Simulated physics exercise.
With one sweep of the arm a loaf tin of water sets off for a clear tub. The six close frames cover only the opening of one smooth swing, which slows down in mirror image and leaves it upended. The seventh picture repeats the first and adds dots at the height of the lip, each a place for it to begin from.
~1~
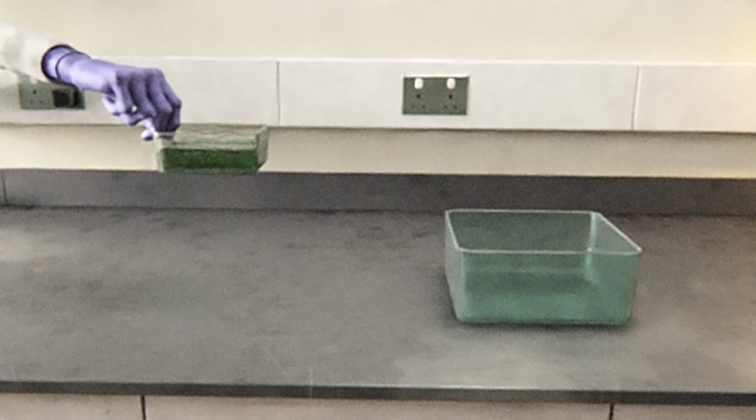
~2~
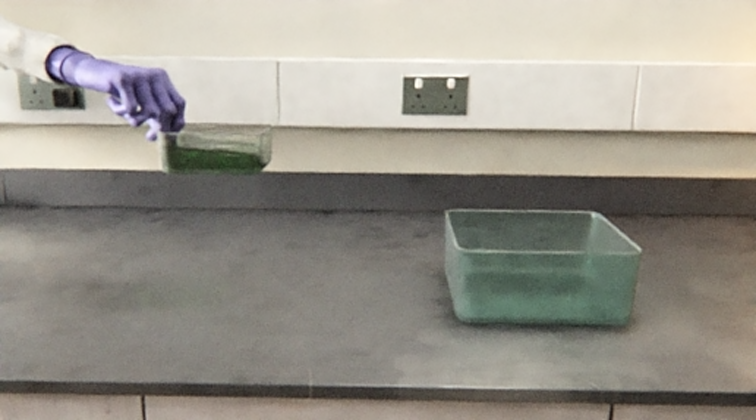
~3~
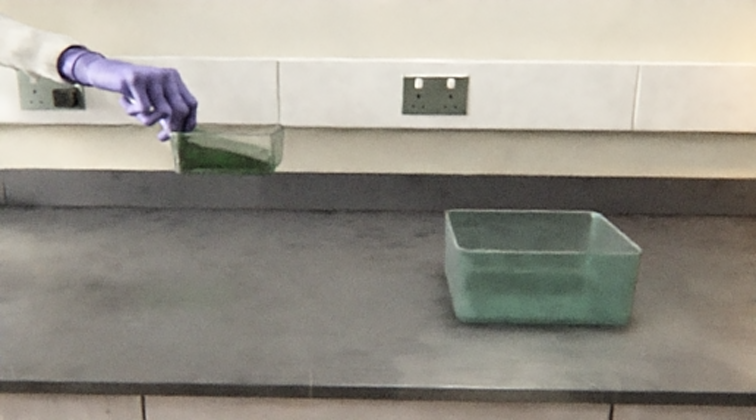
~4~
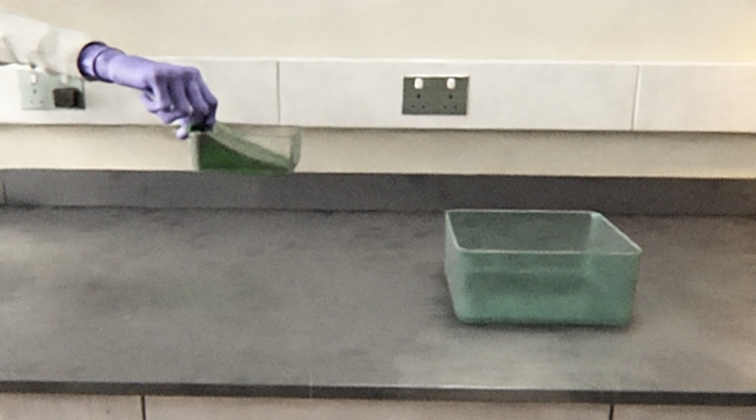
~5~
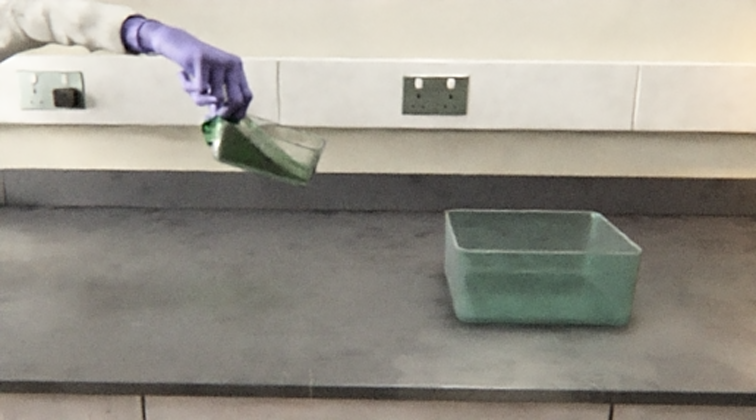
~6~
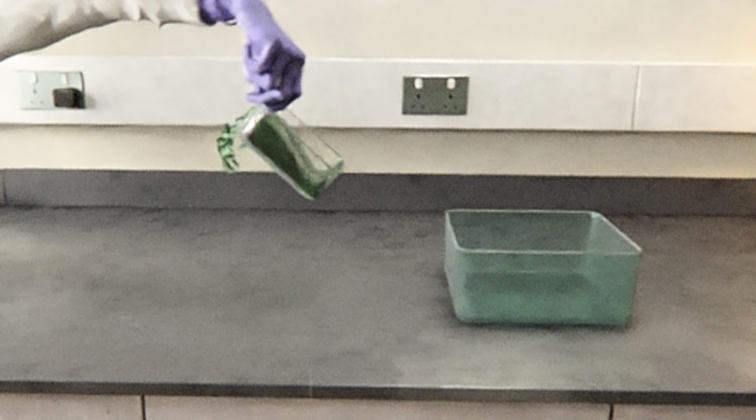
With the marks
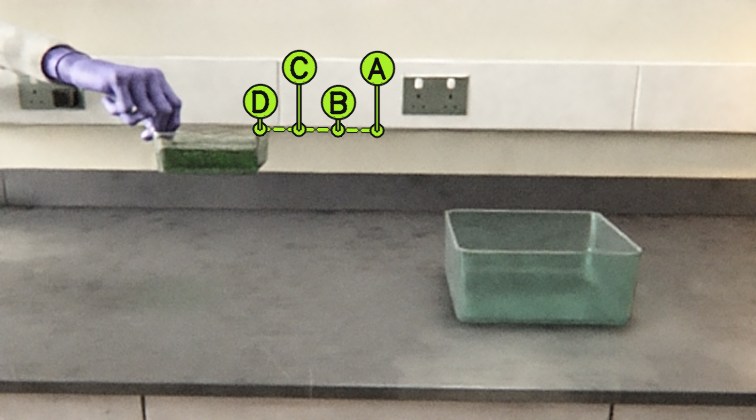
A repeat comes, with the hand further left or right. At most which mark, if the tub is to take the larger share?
Take B.
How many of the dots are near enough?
Two of them.
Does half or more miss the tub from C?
Yes.
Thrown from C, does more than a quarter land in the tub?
No.
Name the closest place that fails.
C.
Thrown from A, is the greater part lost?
No, not at all.
In lime, A at (377, 130); B at (338, 130); C at (299, 129); D at (260, 129).
For place A, about 82 % lands in the tub, 7 % falls short and 11 % goes beside or beyond.
For place B, about 70 % lands in the tub, 23 % falls short and 6 % goes beside or beyond.
For place C, about 17 % lands in the tub, 79 % falls short and 4 % goes beside or beyond.
For place D, about 0 % lands in the tub, 98 % falls short.
